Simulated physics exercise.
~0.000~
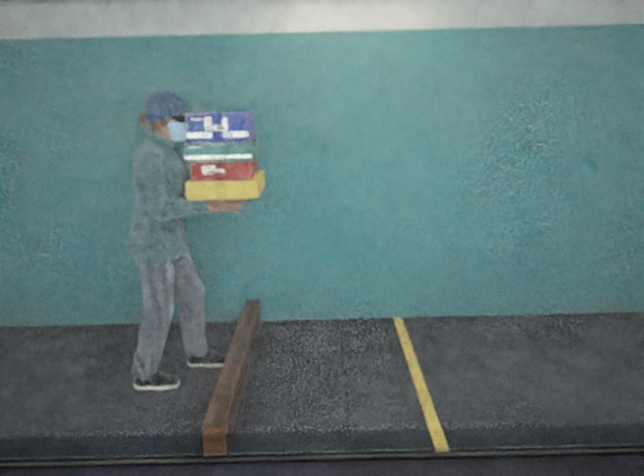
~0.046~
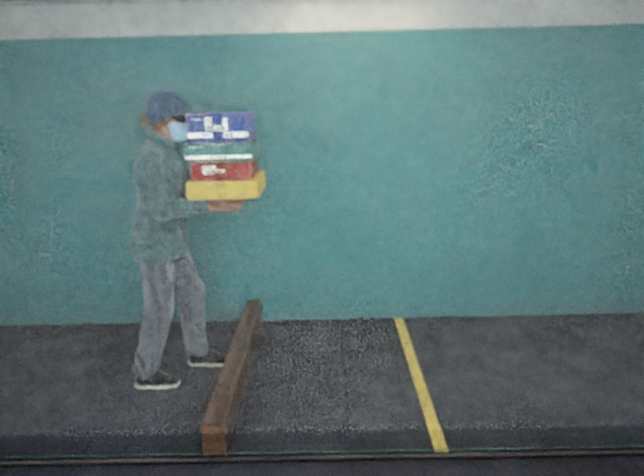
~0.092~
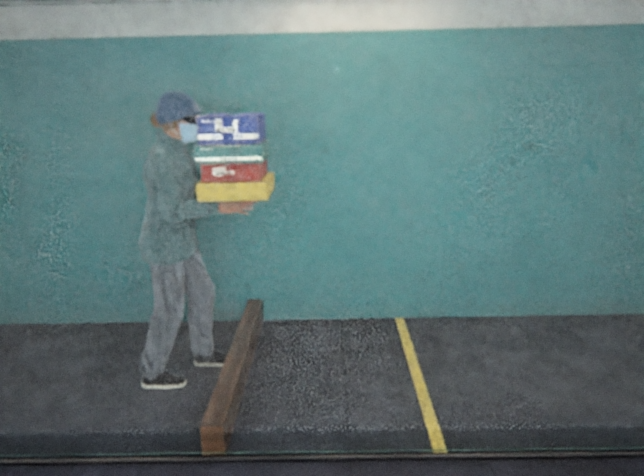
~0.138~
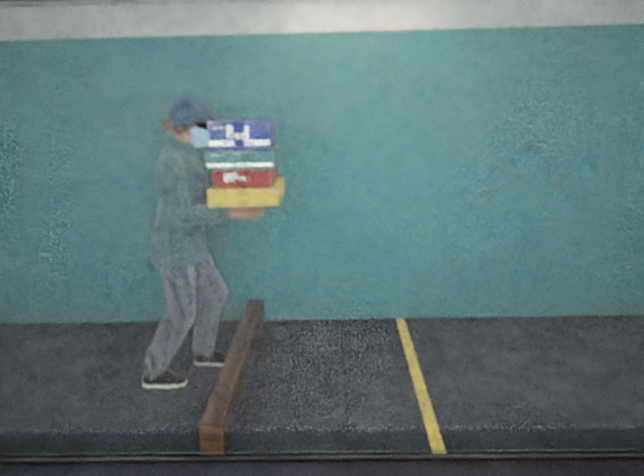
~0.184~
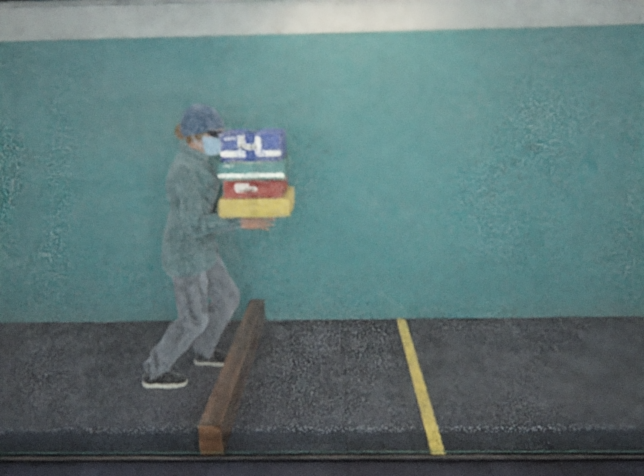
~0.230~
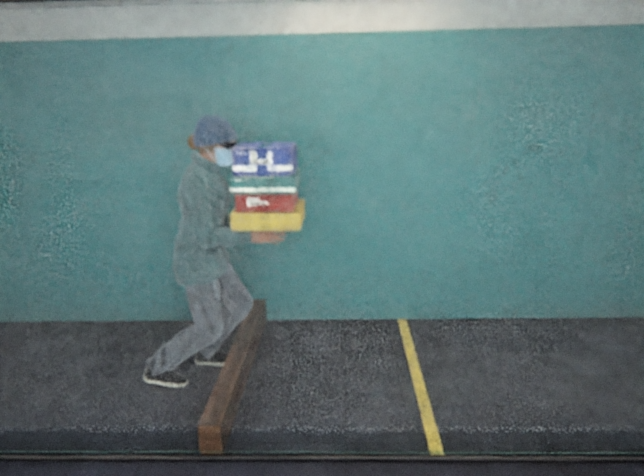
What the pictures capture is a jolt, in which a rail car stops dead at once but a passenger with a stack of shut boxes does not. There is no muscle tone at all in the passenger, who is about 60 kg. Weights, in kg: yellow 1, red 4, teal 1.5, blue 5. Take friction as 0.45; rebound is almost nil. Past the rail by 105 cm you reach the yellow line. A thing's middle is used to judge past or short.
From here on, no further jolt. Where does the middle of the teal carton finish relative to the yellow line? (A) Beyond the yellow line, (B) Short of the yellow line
Short of the yellow line (B).
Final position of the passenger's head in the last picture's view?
I'd put it close to (376, 328) in the last view.
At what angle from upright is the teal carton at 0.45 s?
I'd put it at roughly 10°.
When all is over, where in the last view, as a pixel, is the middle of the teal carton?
About (350, 336).
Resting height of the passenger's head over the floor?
I'd say close to 15 cm off the floor.
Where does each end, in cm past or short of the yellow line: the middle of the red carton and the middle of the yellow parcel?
Red carton 40 short, yellow parcel 50 short.
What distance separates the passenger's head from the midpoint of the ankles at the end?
The gap works out to some 80 cm.
After 0.45 s the teal carton is 54 cm short of the yellow line, tilted 10°, near (319, 290) in the last picture's view.
After 0.65 s the teal carton is 42 cm short of the yellow line, tilted 0°, near (342, 335) in the last picture's view.
After 0.95 s the teal carton is 38 cm short of the yellow line, tilted 0°, near (349, 336) in the last picture's view; the yellow parcel 49 cm short of the yellow line, tilted 0°.
At rest, 2.8 s, yellow parcel stops short of the yellow line; red carton stops short of the yellow line; teal carton stops short of the yellow line; blue parcel stops short of the yellow line; passenger's head stops short of the yellow line.
